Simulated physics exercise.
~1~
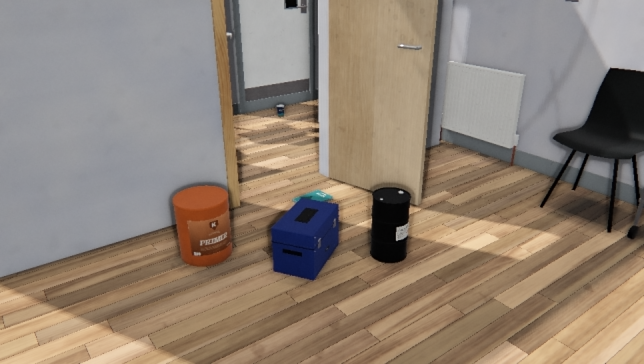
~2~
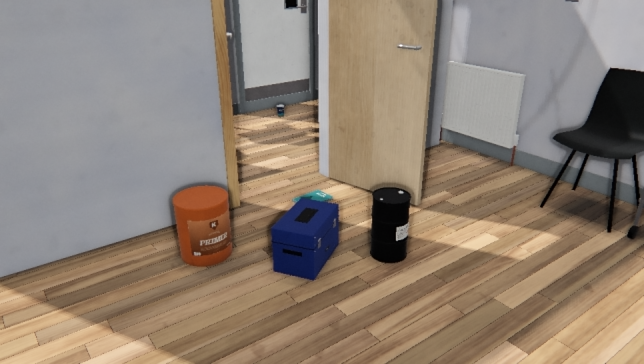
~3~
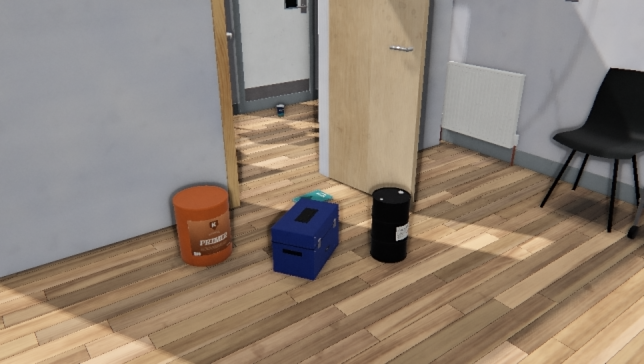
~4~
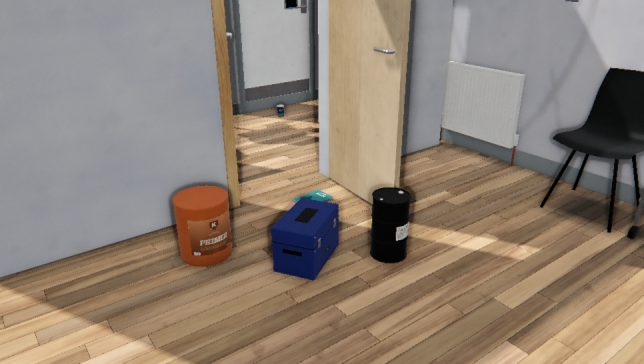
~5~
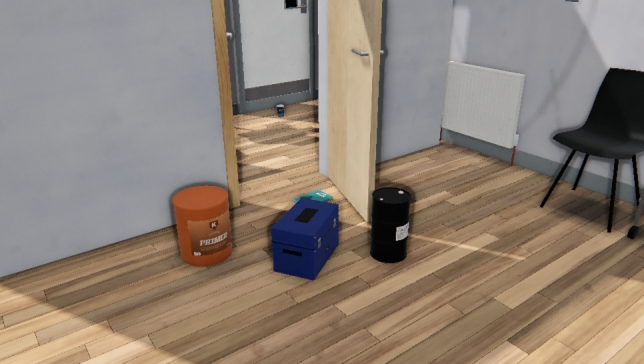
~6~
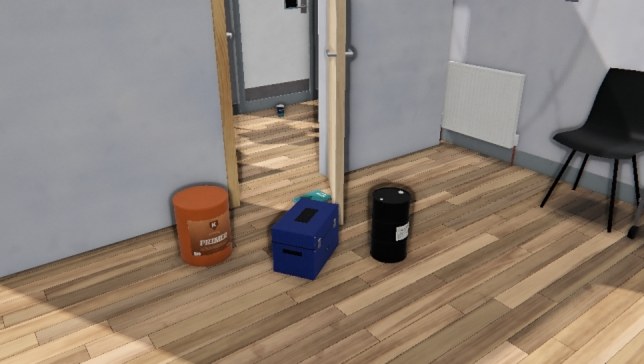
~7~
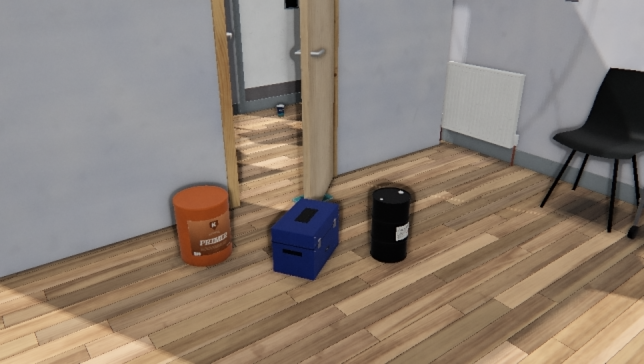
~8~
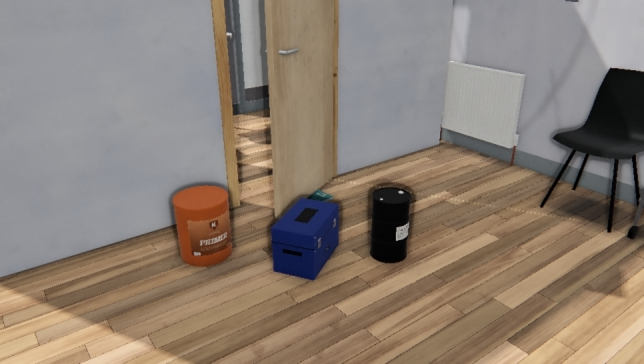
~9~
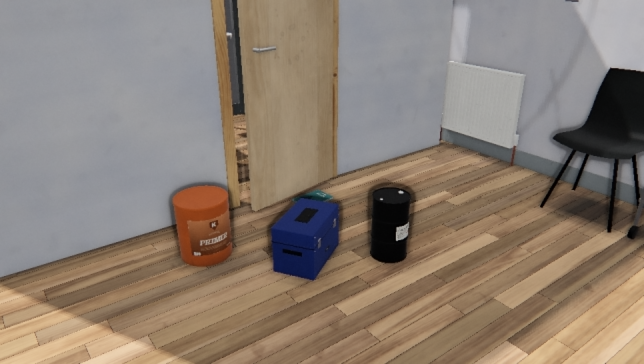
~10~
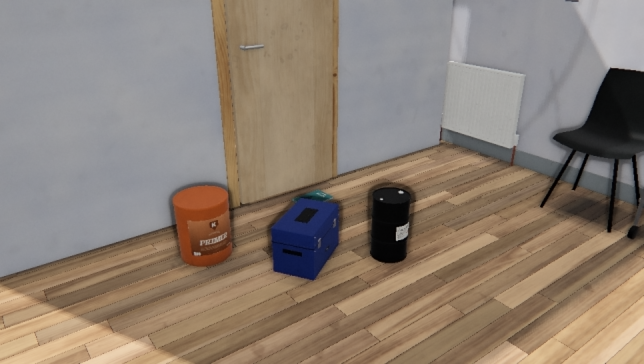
In a room with grey walls and a wood-plank floor, a light wooden door stands wide open beside a radiator and a black chair. An orange pail, a blue toolbox with something turquoise just behind it, and a black canister sit on the floor nearby. The door begins to swing to the left, slowly at first, passing behind the canister and then edge-on to the view. It carries on behind the toolbox without disturbing anything, narrowing the gap to the space beyond. Finally it meets the frame and rests shut, with every object still in its place.
